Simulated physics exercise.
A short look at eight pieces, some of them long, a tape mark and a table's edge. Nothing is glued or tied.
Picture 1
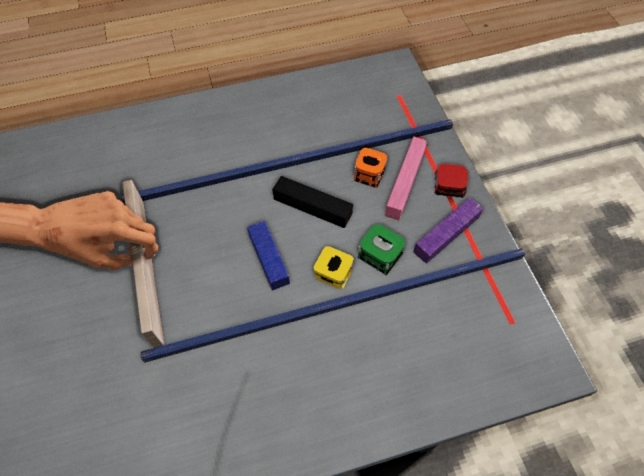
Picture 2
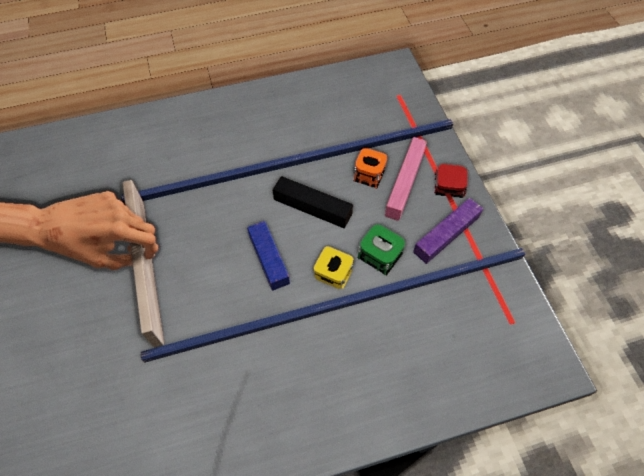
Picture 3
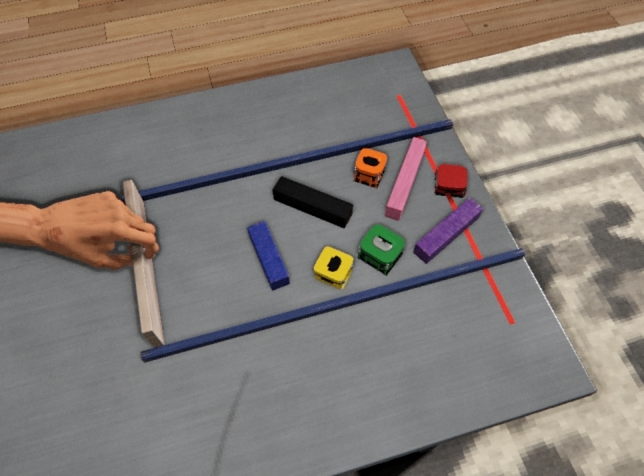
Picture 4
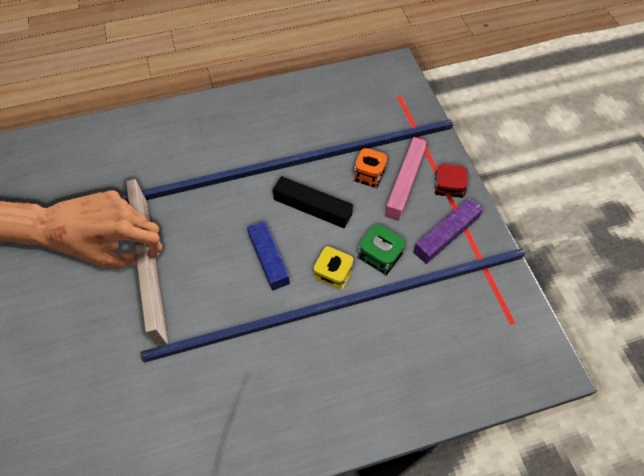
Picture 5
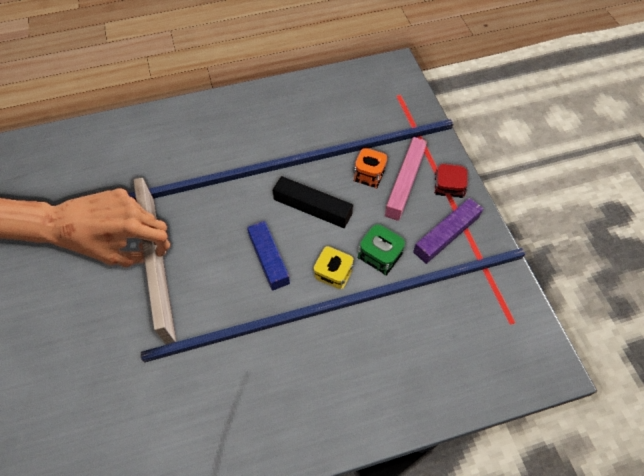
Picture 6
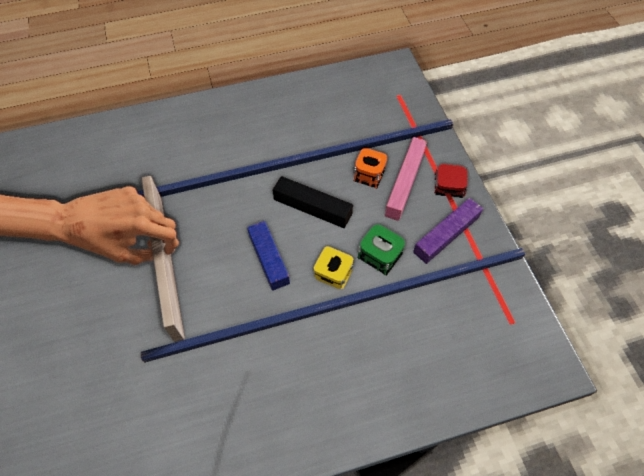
The video shows a hand holding a wooden board upright between two blue rails on a gray table, then sliding it slightly right toward eight colored pieces, which stay still near and across a red line.
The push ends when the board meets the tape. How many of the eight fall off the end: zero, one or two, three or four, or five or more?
Outcome: The number that fall off is three or four.
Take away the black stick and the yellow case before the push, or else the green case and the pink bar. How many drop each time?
It would be 2 and 2.
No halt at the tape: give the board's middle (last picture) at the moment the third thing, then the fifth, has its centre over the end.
About (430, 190), then (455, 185).
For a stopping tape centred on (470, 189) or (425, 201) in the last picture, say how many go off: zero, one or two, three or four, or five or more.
In that order: Five or more; 1 or 2.
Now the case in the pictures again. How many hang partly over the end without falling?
3 of them.
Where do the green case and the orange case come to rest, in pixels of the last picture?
About (501, 208), and the other about (461, 138).
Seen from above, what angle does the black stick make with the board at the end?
Near 25 degrees.
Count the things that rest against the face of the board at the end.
It touches 3.
Soon after, none off yet; red case at rest near (451, 181); purple bar at rest near (448, 230); pink bar at rest near (406, 178).
At rest, the number that fall off is three or four; fallen, pink bar, purple bar and red case.
